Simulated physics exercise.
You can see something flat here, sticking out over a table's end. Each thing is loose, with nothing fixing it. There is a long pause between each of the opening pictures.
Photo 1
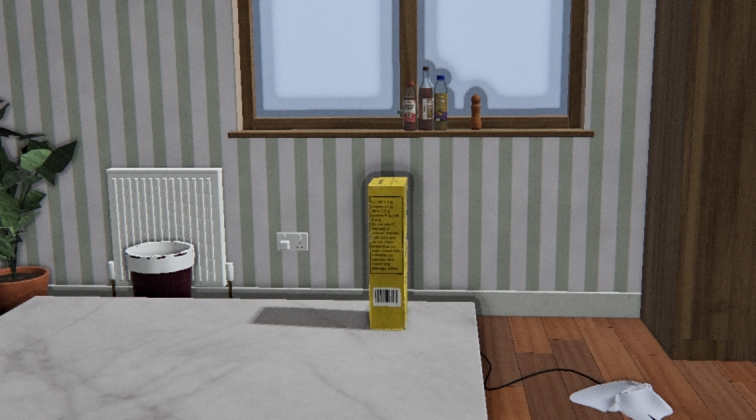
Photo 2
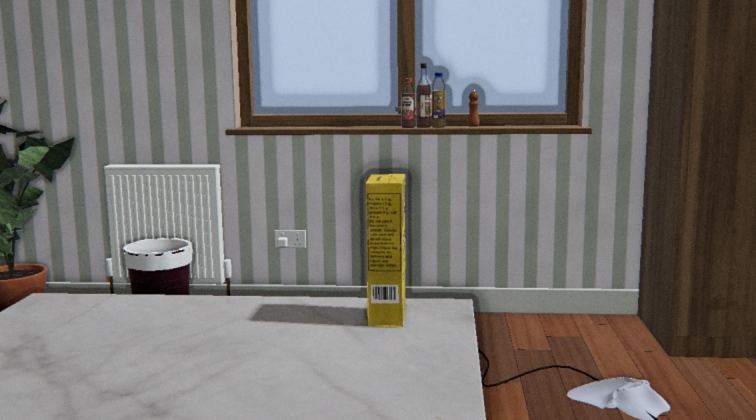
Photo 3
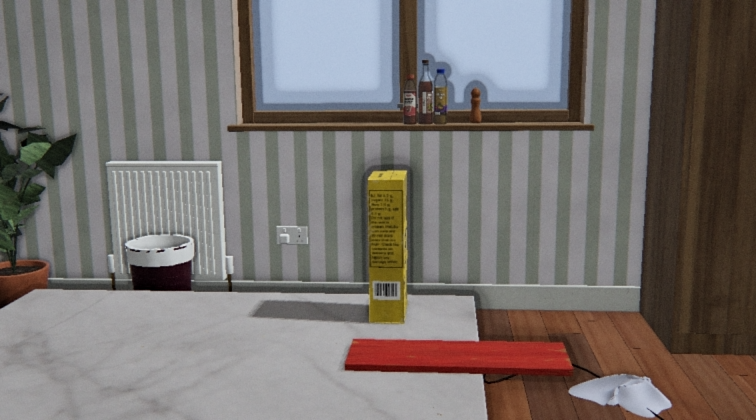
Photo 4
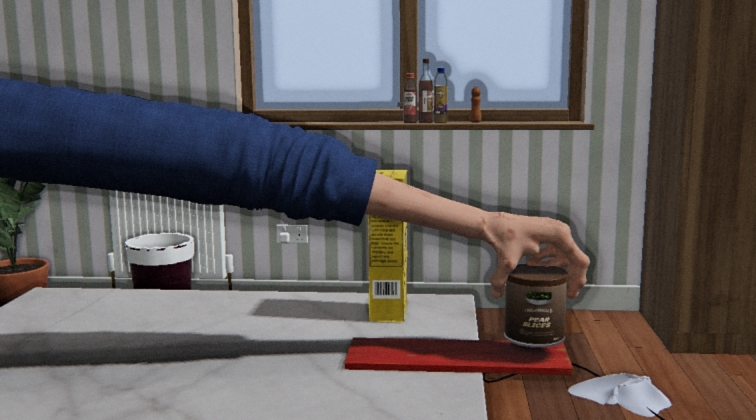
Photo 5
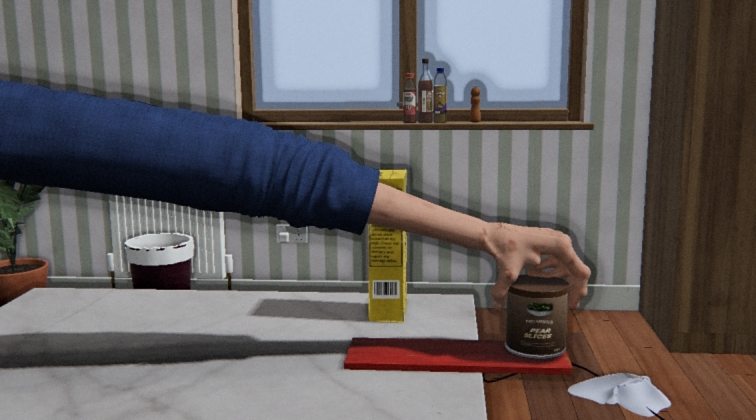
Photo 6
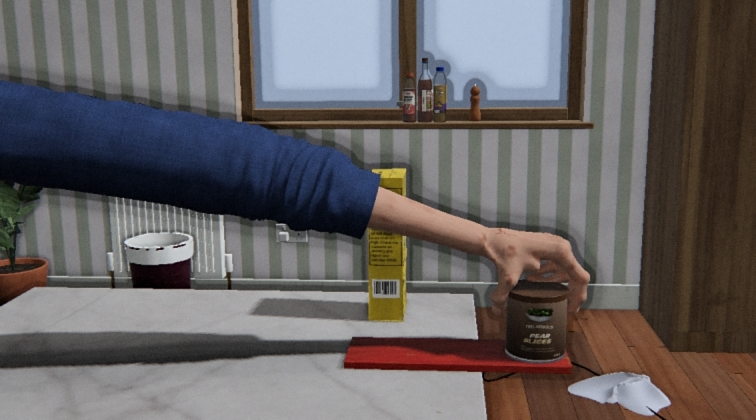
A hand in a blue sleeve reached in from the left and lowered a brown tin onto the overhanging end of a red board, which had appeared on the marble table near a yellow box.
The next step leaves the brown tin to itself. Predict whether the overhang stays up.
I expect it to drop.
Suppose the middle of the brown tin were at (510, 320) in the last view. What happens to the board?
It topples.
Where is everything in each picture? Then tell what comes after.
In the first picture, the last thing is not in view yet.
In the second picture, the last thing is not in view yet.
In the third picture, the last thing is not in view yet; red board (457, 356).
The fourth picture shows on its way; brown tin (535, 305); red board (457, 355).
The fifth picture shows on its way; brown tin (536, 315); red board (457, 355).
The sixth picture shows set down, still held; brown tin (536, 320); red board (456, 354).
Then, 0.40 s past the last view, brown tin now down on the floor or falling; red board rocked 73° from its first pose.
Then, 0.60 s past the last view, red board now down on the floor or falling.
Then, 0.80 s past the last view, things are still on the move.
Finally, down on the floor or falling, brown tin and red board; yellow carton still in place. The board goes over.
